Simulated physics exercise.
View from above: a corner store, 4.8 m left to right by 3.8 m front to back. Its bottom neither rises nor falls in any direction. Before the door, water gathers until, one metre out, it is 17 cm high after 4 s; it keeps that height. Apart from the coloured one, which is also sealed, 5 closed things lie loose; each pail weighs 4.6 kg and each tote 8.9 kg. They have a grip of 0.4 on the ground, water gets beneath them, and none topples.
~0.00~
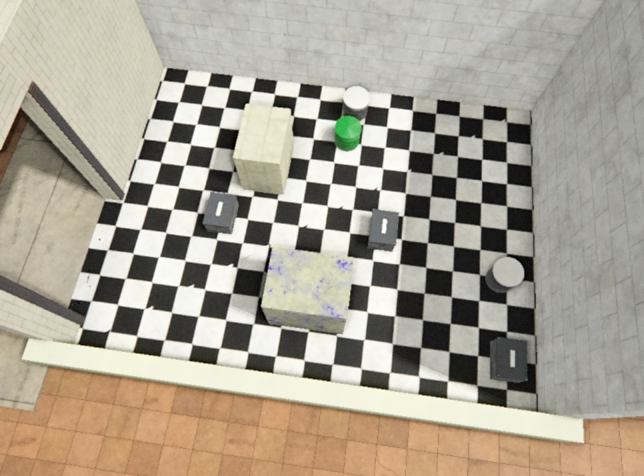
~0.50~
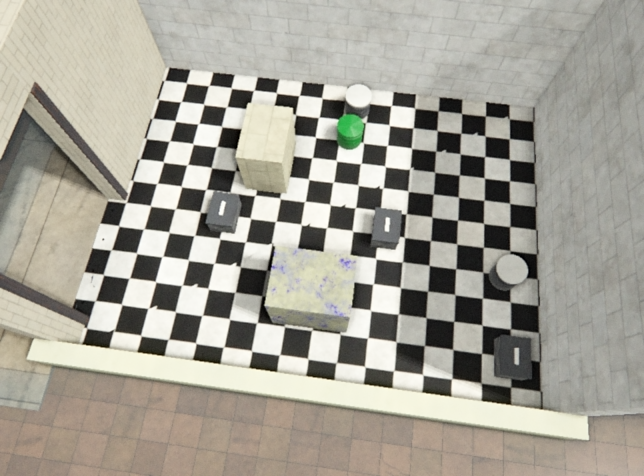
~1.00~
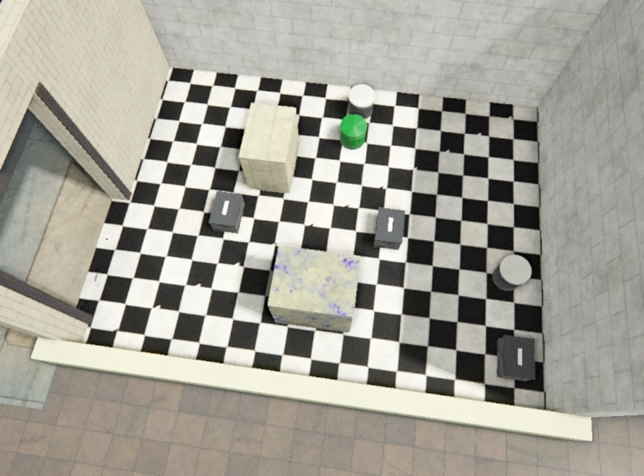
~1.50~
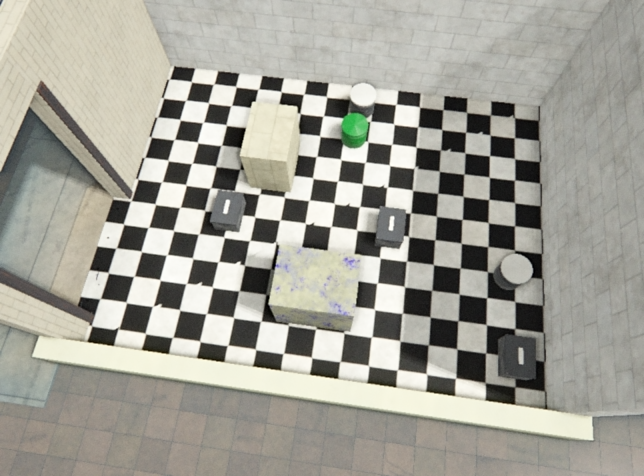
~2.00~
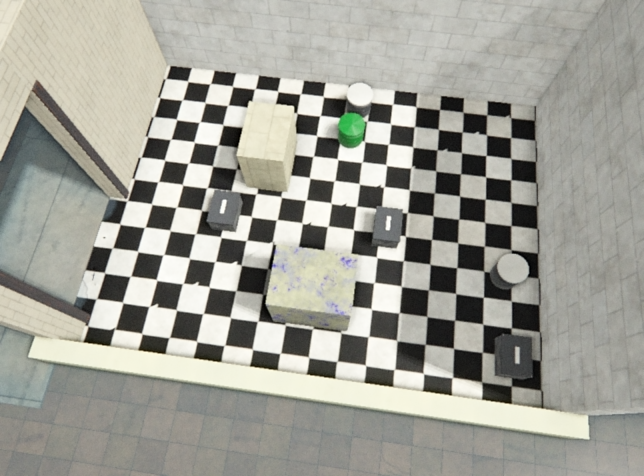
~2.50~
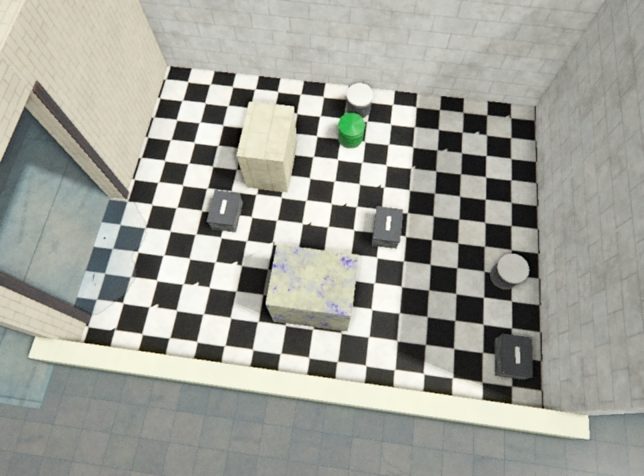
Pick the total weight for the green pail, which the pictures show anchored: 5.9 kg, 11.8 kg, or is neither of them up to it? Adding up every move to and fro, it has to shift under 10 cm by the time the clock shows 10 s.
5.9 kg is enough.
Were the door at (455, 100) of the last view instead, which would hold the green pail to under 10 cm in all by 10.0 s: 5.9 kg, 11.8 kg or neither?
Under that change the small mass suffices.
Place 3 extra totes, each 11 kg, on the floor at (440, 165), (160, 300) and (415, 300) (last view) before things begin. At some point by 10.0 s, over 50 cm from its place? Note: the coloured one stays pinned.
One by one: Not far enough, too far and not far enough.
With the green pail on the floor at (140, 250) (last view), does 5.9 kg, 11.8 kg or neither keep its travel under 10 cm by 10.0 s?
Neither is enough.
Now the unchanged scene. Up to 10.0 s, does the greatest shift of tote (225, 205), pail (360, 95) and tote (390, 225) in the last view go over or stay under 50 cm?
In order: Above the mark, within the mark, within the mark.
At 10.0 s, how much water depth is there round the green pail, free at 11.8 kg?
About 4 cm.
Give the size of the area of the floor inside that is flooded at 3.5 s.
Around 2.0 m2 of it.
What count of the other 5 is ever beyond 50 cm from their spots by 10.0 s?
Answer: 3.
After 3.5 s the green pail would be 0 cm from its start with 5.9 kg and 0 cm from its start with 11.8 kg; 0 cm of water round it then.
After 4.5 s the green pail would be 0 cm from its start with 5.9 kg and 0 cm from its start with 11.8 kg; 0 cm of water round it then.
After 7.0 s the green pail would be 0 cm from its start with 5.9 kg and 0 cm from its start with 11.8 kg; 2 cm of water round it then.
After 10.0 s the green pail would be 0 cm from its start with 5.9 kg and 0 cm from its start with 11.8 kg; 4 cm of water round it then.
